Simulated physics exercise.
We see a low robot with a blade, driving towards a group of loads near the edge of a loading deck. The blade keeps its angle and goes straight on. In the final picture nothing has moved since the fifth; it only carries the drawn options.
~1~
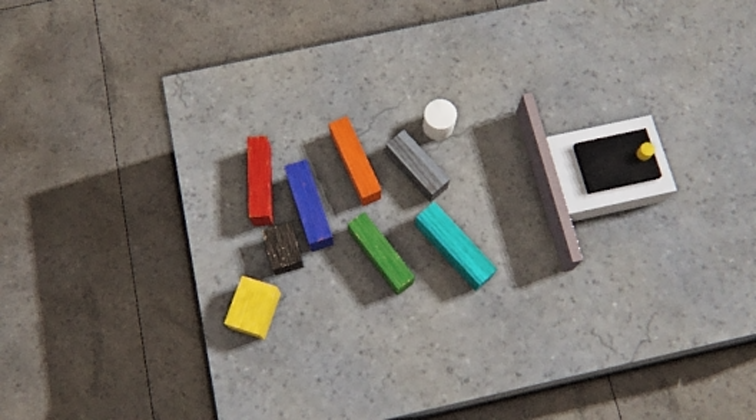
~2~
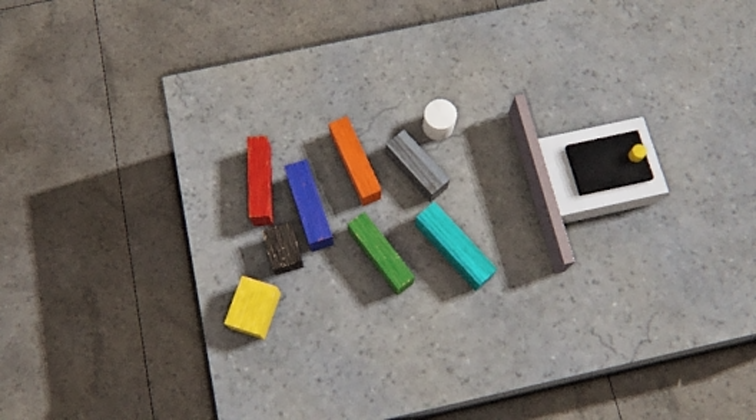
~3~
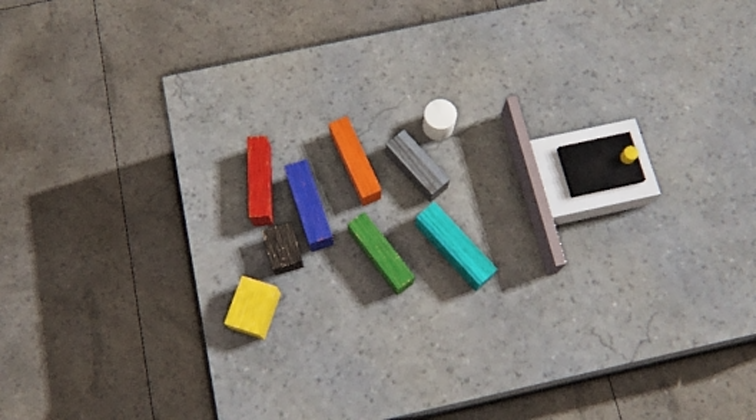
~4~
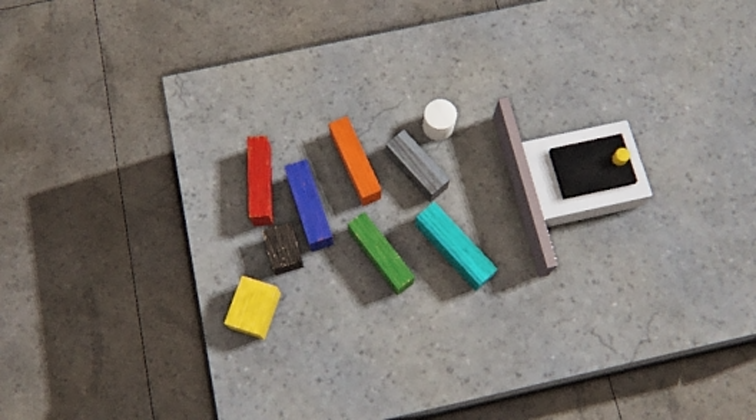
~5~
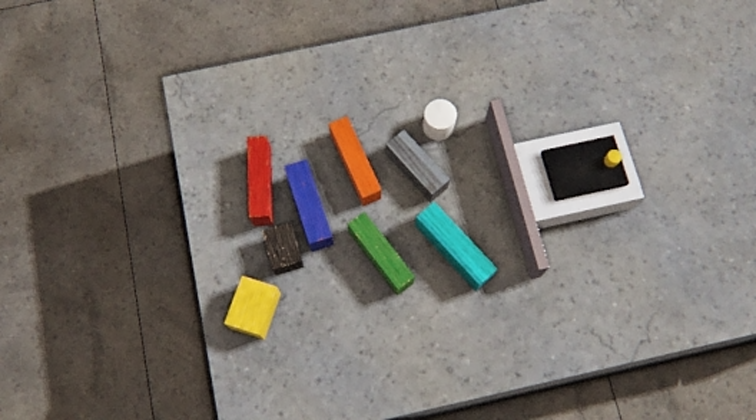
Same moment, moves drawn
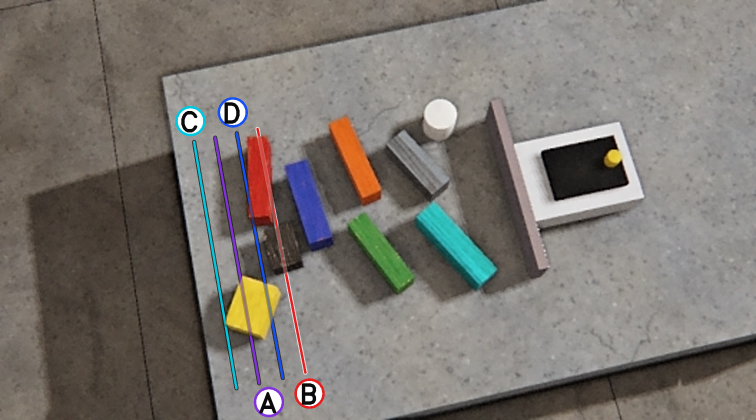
On a speckled grey deck, a low white robot with a wide blade creeping left towards colourful bars and blocks that stay still.
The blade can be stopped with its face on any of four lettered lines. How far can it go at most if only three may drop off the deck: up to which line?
D is the last line within the limit.
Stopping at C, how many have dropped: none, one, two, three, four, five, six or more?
In all, six or more.
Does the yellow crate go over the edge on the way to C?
Yes.
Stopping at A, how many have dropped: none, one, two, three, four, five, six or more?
By then, four.
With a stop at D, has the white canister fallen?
No.
On the marked copy, A at (236, 255); B at (280, 246); C at (214, 260); D at (259, 250).
Following D. Soon after the start, robot (487, 188); white canister (398, 116); turquoise stick (418, 255).
Later, robot (394, 208); black crate (247, 256); red bar (239, 187).
In the end, robot (320, 224); red bar over the edge; black crate over the edge; two fallen.
As for the rest, A drops four; B is within the limit but short; C drops six.
